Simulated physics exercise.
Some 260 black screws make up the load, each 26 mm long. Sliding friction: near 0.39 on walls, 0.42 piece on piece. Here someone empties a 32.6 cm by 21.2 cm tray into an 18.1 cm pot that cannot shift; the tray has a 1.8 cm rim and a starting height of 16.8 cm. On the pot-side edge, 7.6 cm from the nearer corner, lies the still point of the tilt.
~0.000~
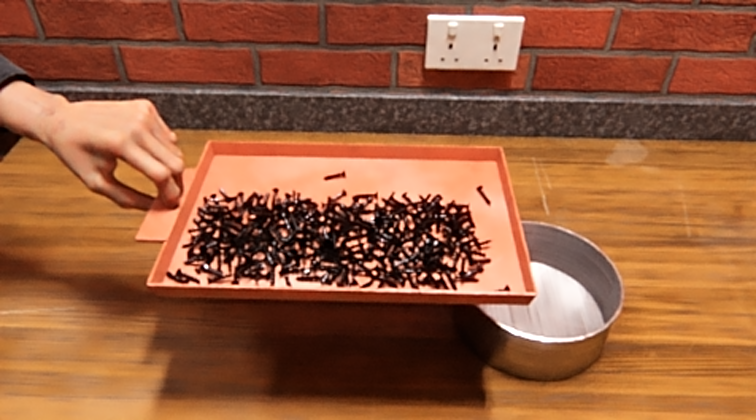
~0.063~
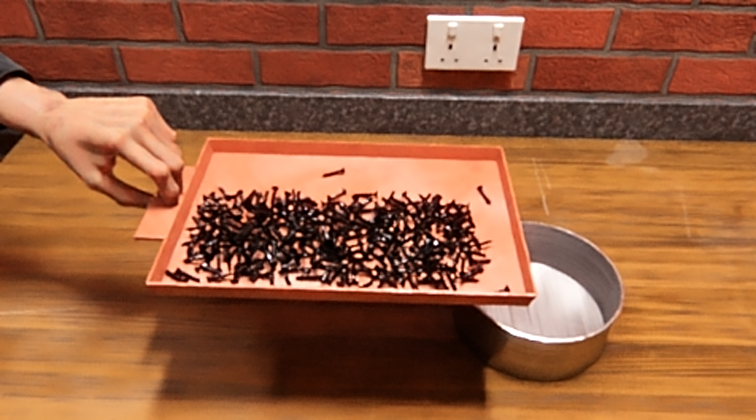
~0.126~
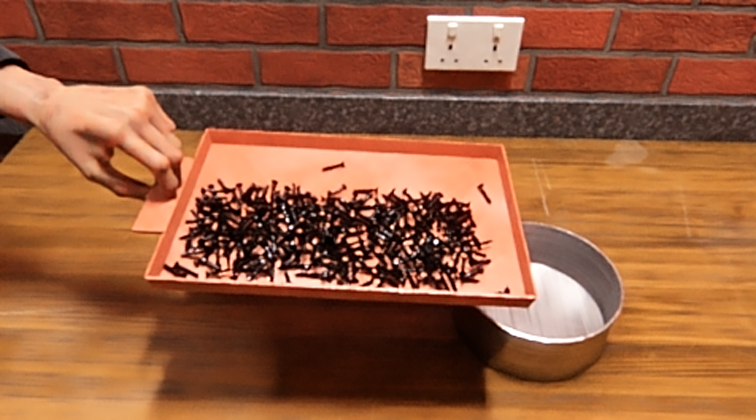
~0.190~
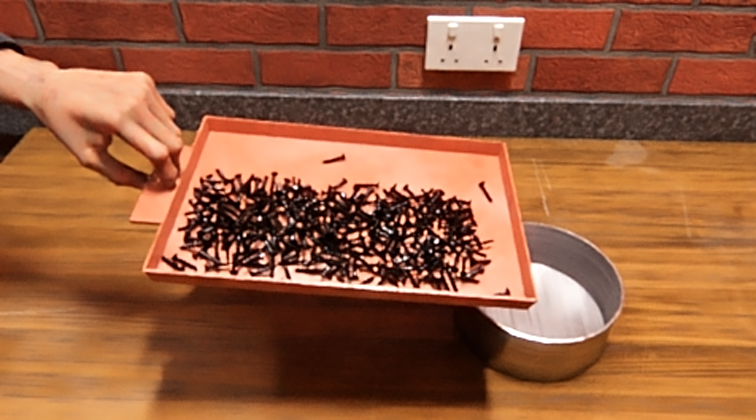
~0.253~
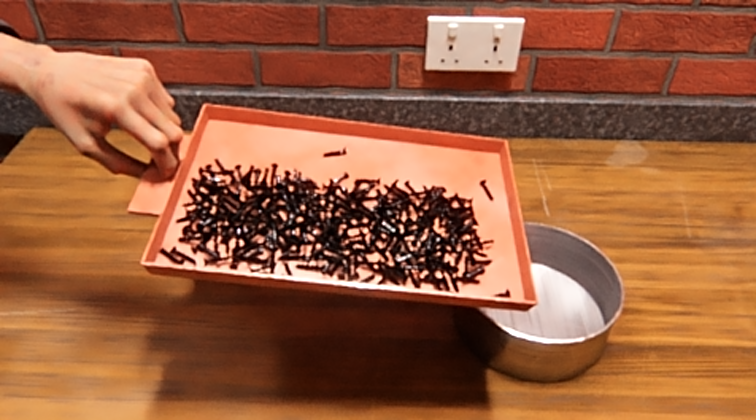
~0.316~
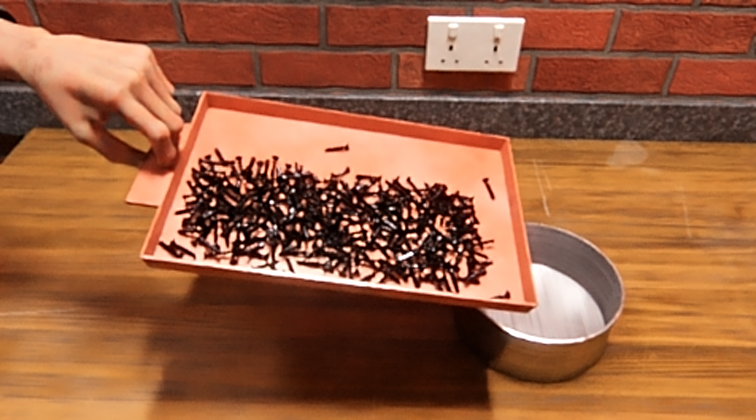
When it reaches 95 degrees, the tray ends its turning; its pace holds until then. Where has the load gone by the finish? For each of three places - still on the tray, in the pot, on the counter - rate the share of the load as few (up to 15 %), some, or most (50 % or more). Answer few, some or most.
Tray: Few; pot: Few; counter: Most.
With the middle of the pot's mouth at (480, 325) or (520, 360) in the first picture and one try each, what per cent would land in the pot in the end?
I'd say close to 85 percent for the first spot and 100 percent for the second.
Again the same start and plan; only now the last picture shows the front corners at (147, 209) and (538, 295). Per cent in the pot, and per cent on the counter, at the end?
The pot gets 70 and the counter 30.
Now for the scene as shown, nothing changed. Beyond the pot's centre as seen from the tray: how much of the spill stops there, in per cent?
20 %.
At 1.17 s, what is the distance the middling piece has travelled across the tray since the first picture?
Displacement on the tray: Roughly 9 cm.
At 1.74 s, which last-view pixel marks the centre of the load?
The middle of the load should be near (512, 395) then.
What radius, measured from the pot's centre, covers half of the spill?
Distance: Around 16 cm.
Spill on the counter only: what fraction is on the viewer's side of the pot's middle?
I'd put it at around 100 per cent.
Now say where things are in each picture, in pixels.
In the first frame, tray tilt 0 degrees, front corners at (153, 282) and (532, 291); middle of the pieces at (336, 238); pot at (540, 274).
In the second frame, tray tilt 1 degrees, front corners at (152, 280) and (532, 292); middle of the pieces at (336, 237).
In the third frame, tray tilt 3 degrees, front corners at (150, 275) and (533, 294); middle of the pieces at (336, 234).
In the fourth frame, tray tilt 6 degrees, front corners at (149, 267) and (533, 297), lowest corner right front; middle of the pieces at (337, 229).
In the fifth frame, tray tilt 9 degrees, front corners at (147, 260) and (533, 299), lowest corner right front; middle of the pieces at (337, 225).
In the sixth frame, tray tilt 12 degrees, front corners at (146, 253) and (533, 302), lowest corner right front; middle of the pieces at (339, 220); pot at (540, 276). The tray's pace is about 45 degrees a second.
After 1.17 s, tilt 50 degrees; the tray holds 100 %, the pot 0 %.
After 1.74 s, tilt 76 degrees; the tray holds 30 %, the pot 5 %.
After 2.37 s, tilt 95 degrees; the tray holds 0 %, the pot 5 %.
At rest (2.9 s), tray 0 %, pot 5 %, counter 95 %.
